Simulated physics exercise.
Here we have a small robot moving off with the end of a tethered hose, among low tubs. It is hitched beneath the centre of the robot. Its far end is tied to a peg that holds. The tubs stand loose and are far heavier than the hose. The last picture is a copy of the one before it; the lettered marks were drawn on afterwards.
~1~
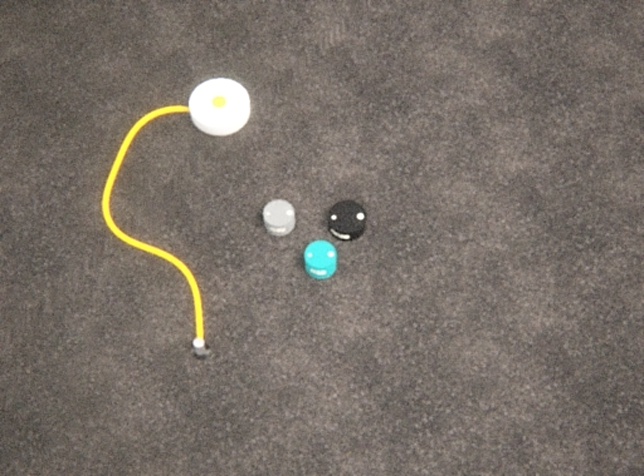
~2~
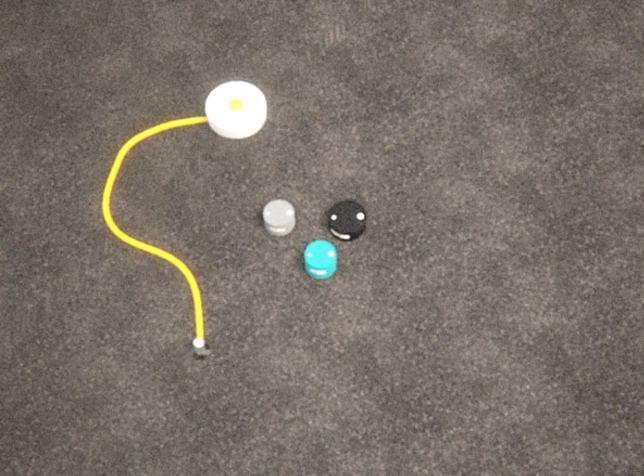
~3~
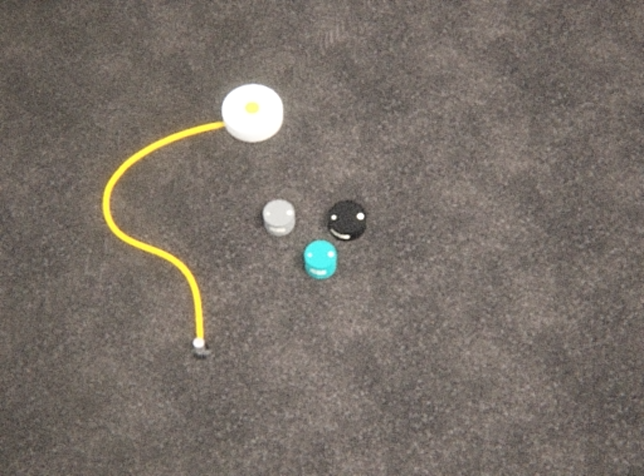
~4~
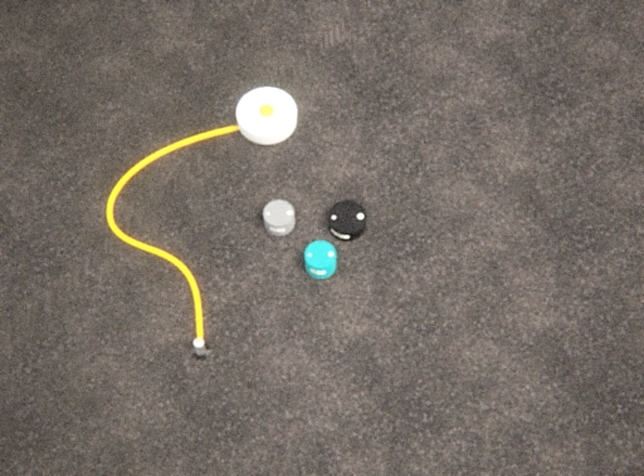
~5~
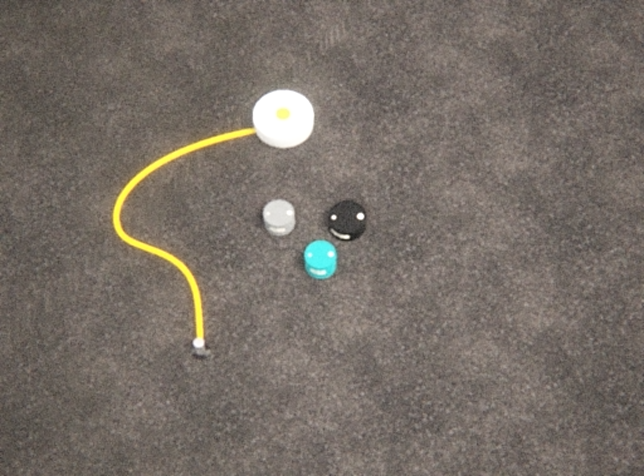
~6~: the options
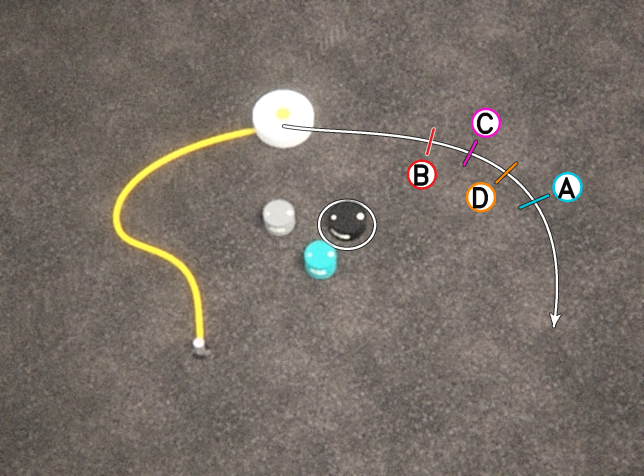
On a dark, carpet-like surface, a round white robot with a yellow centre slides slowly to the right and slightly downward, drawing a curved yellow hose from a small peg, while the grey, black and turquoise tubs stay still.
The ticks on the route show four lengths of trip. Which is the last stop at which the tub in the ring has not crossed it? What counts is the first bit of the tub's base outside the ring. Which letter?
It can go as far as A.
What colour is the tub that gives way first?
Grey.
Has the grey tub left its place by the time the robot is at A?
Yes.
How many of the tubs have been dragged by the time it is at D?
By then, one.
On the copy, A at (534, 202); B at (430, 142); C at (470, 153); D at (506, 173); the ring at (347, 225); the route from (284, 126) via (484, 159) to (554, 327).
On A. First, robot (378, 128); black tub (347, 221).
Then, robot (471, 147); black tub (347, 221).
Finally, robot (536, 196); black tub (348, 222); grey tub (306, 240); the black tub is still in its ring.
By contrast, B is safe but short; C is safe but short; D is safe but short.
